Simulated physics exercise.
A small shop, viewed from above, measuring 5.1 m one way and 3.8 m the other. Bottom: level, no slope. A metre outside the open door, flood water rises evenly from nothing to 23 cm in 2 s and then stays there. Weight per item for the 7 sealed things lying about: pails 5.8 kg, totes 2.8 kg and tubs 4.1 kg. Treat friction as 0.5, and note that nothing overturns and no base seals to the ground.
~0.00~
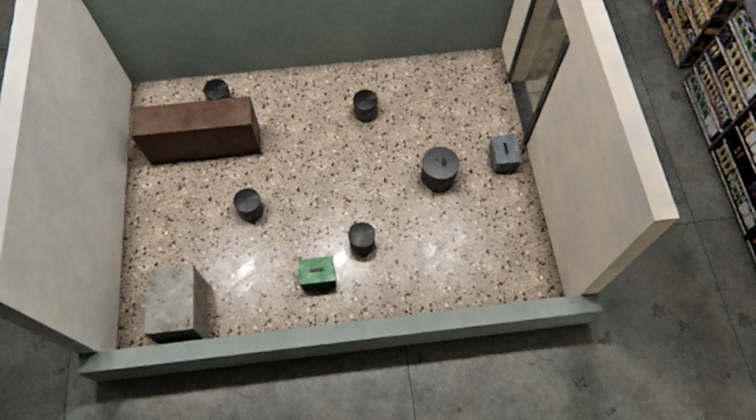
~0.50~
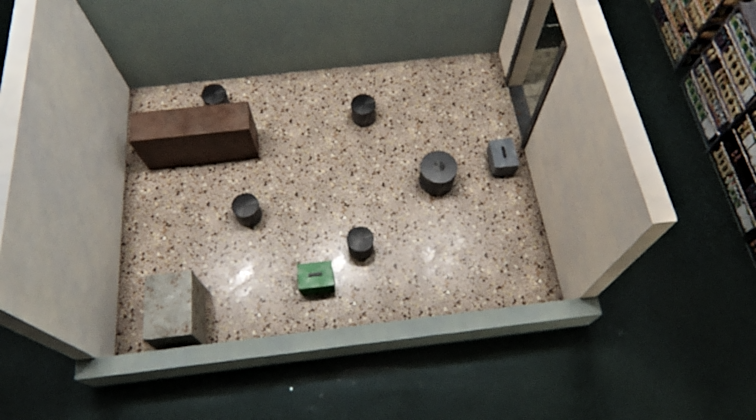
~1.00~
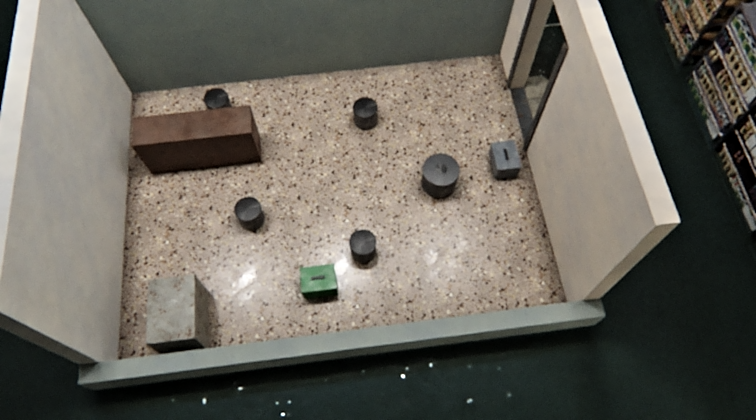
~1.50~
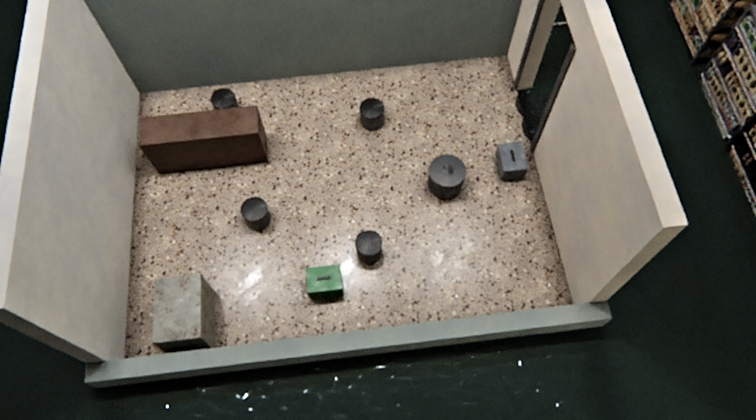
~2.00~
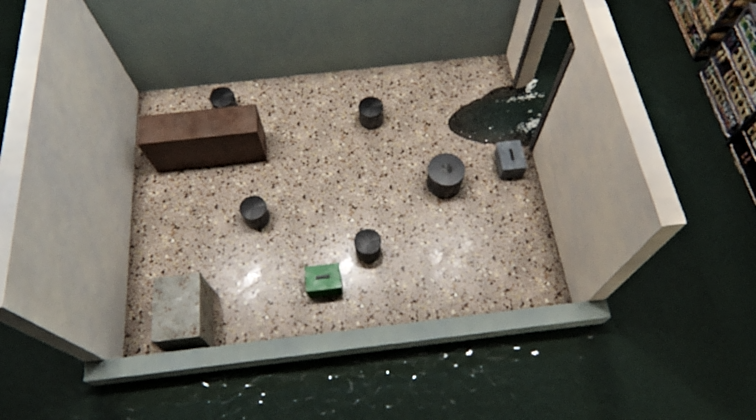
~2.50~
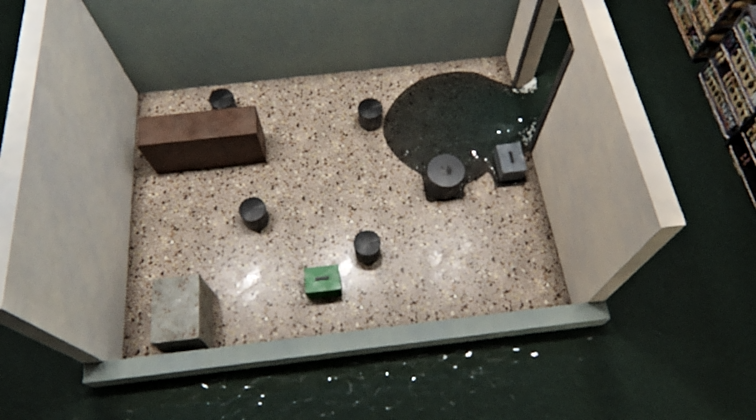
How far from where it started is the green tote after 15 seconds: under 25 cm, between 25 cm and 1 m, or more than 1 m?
It will be swept well away.
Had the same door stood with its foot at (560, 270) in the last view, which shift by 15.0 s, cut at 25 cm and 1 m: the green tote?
In that case the green tote goes a long way.
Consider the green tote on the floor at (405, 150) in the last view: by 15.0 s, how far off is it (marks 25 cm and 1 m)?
Here it heads a good way off.
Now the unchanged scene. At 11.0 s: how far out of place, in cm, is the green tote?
Shift: About 20 cm.
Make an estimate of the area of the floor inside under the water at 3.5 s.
About 7.0 m2 is covered.
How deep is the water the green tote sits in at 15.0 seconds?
Depth approx. 10 cm.
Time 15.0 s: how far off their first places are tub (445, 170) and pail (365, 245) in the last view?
60 cm and 120 cm respectively.
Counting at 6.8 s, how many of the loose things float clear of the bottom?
Of them, 2.
After 3.5 s the green tote is near (322, 279), 0.0 m from its start, aground; 0 afloat.
After 6.8 s the green tote is near (321, 280), 0.0 m from its start, aground; 2 afloat.
After 11.0 s the green tote is near (343, 282), 0.2 m from its start, afloat; 5 afloat.
After 15.0 s the green tote is near (538, 260), 2.4 m from its start, afloat; 7 afloat.
